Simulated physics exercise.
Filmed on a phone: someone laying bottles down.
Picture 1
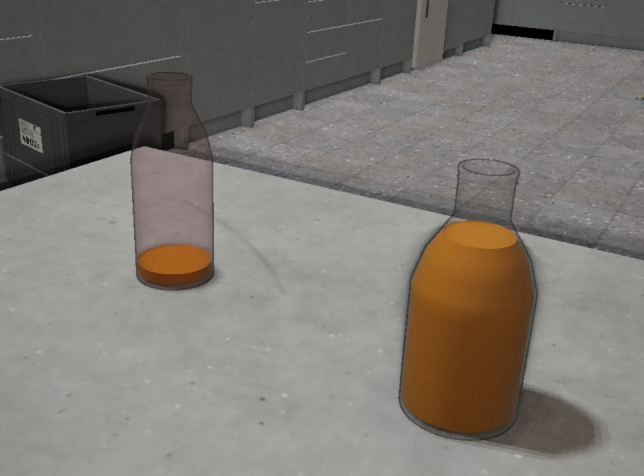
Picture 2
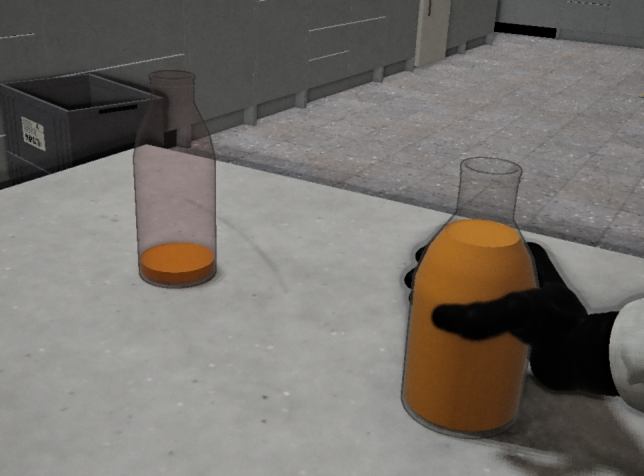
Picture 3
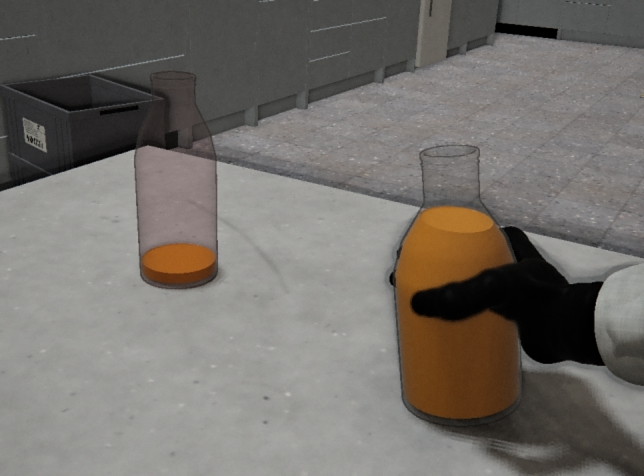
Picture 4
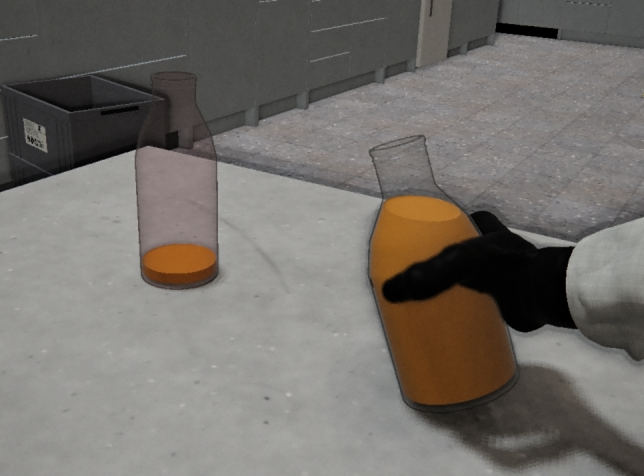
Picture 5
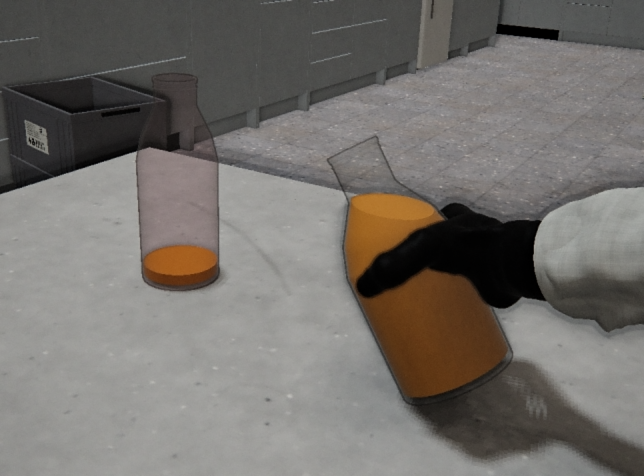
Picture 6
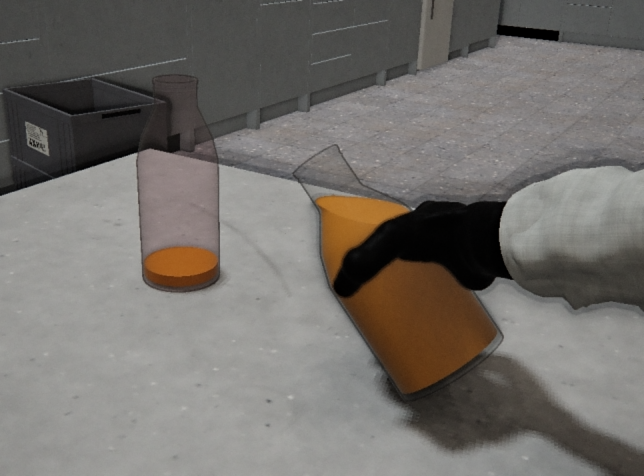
A large clear bottle of orange liquid, about three quarters full, stands open on the right of a pale speckled tabletop, seen from slightly above in a grey room with a tiled floor. At left stands a nearly empty open bottle, a dark crate behind it. A black-gloved, white-sleeved hand grips the right bottle, lifts it slightly and tilts it steadily leftward.
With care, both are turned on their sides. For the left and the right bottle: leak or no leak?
Left: It holds it all. Right: It lets some out.
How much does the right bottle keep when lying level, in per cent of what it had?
Some 30 per cent.
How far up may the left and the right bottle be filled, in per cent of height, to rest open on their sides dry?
First 18 %, second 18 %.
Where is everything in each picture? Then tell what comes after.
Both stand upright; right bottle (473, 290) about three quarters full, open; left bottle (172, 177) nearly empty, open, in the first frame.
A hand takes the right bottle; right bottle about three quarters full, surface at (482, 234); left bottle nearly empty, surface at (177, 258), in the second frame.
The right bottle tips; right bottle (455, 276) about three quarters full; left bottle (176, 176) nearly empty, in the third frame.
The right bottle tips; right bottle (428, 264) tipped 20°; left bottle nearly empty, surface at (179, 259), in the fourth frame.
The right bottle tips; right bottle (403, 259) tipped 30°; left bottle (178, 178) nearly empty, in the fifth frame.
The right bottle tips; right bottle (381, 259) tipped 40°, open; left bottle nearly empty, surface at (181, 262), open, in the sixth frame.
Shortly, the right bottle is nearly down; right bottle, it leaks.
Then, the right bottle lies flat; right bottle, it leaks.
At the finish, both lie flat; right bottle, it leaks; left bottle, no leak.
